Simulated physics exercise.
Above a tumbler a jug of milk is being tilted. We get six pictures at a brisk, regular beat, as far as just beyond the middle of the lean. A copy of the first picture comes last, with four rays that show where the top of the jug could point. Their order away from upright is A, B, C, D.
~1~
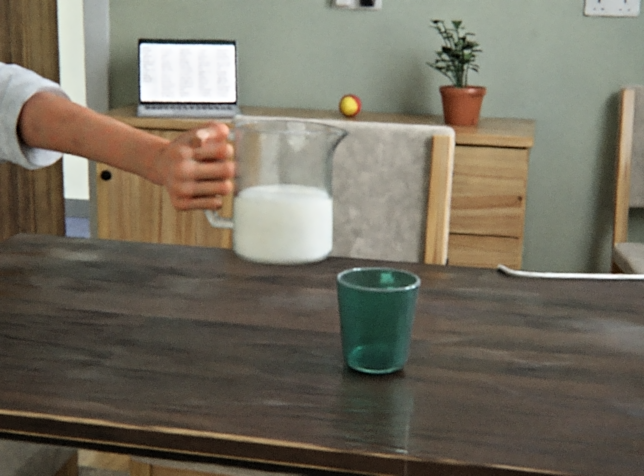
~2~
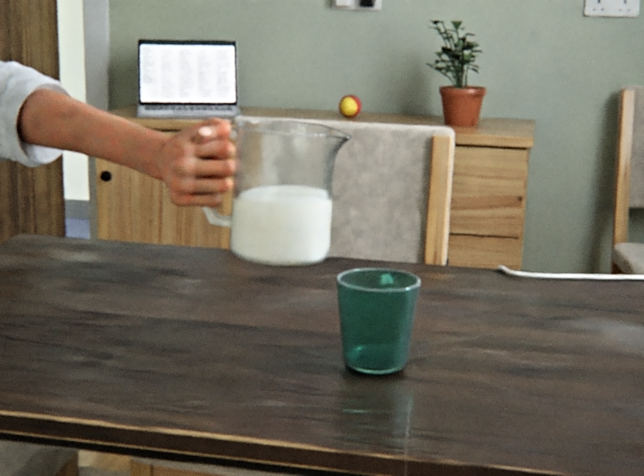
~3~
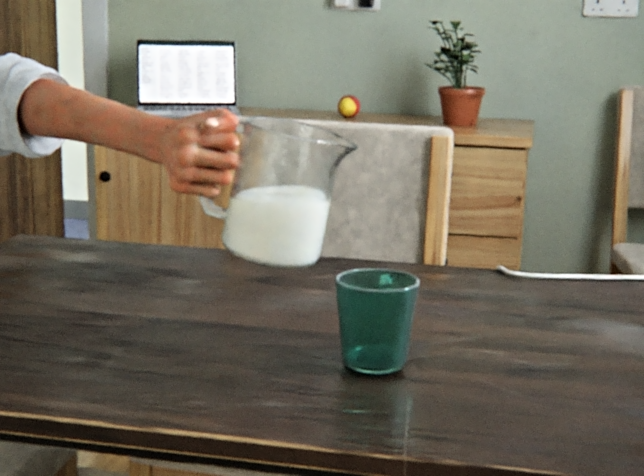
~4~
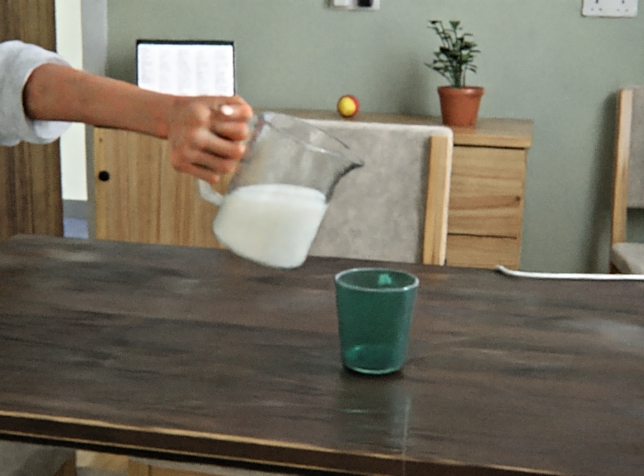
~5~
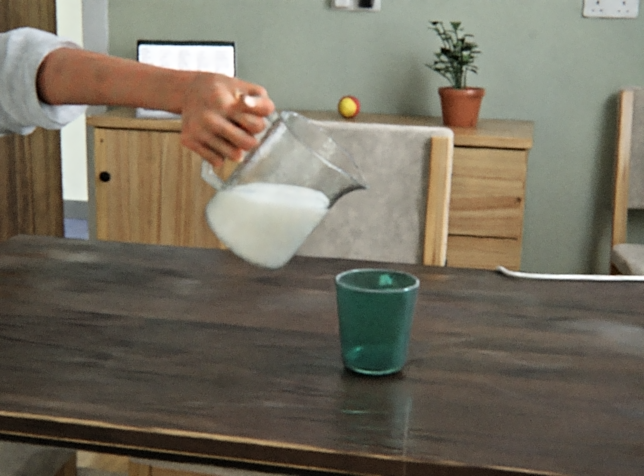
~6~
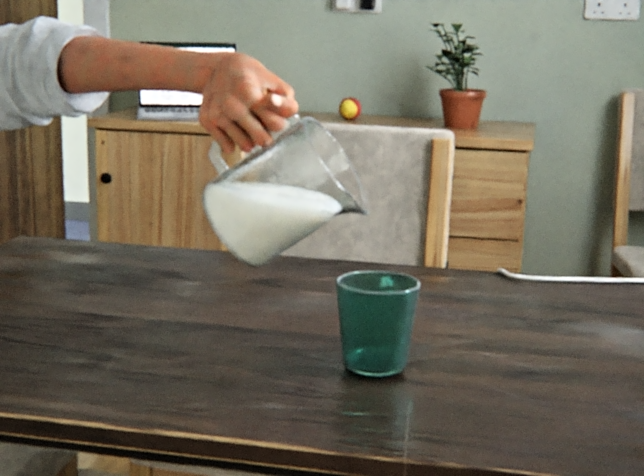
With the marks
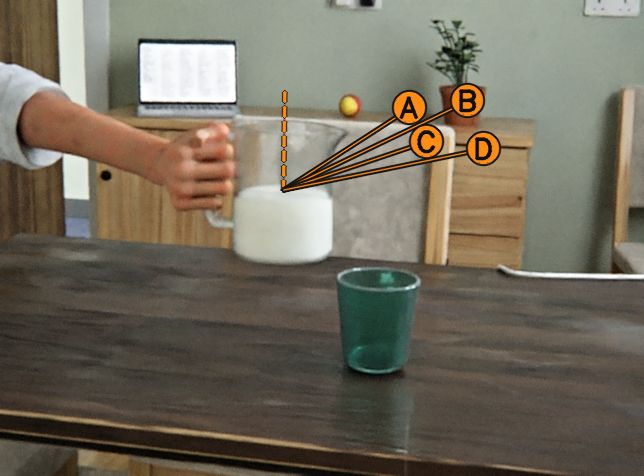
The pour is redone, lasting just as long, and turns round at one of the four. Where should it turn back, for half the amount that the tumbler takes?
It is D.
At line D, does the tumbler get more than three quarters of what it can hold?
No, less.
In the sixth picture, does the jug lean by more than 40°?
Yes, it does.
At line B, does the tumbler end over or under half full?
Under.
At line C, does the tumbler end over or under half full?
Under.
On the marked copy, A at (396, 117); B at (452, 108); C at (410, 147); D at (467, 152).
Choosing A, the tumbler ends with about 5 % of what it can hold.
Choosing B, the tumbler ends with about 17 % of what it can hold.
Choosing C, the tumbler ends with about 34 % of what it can hold.
Choosing D, the tumbler ends with about 51 % of what it can hold; 3 % of the milk is spilt.
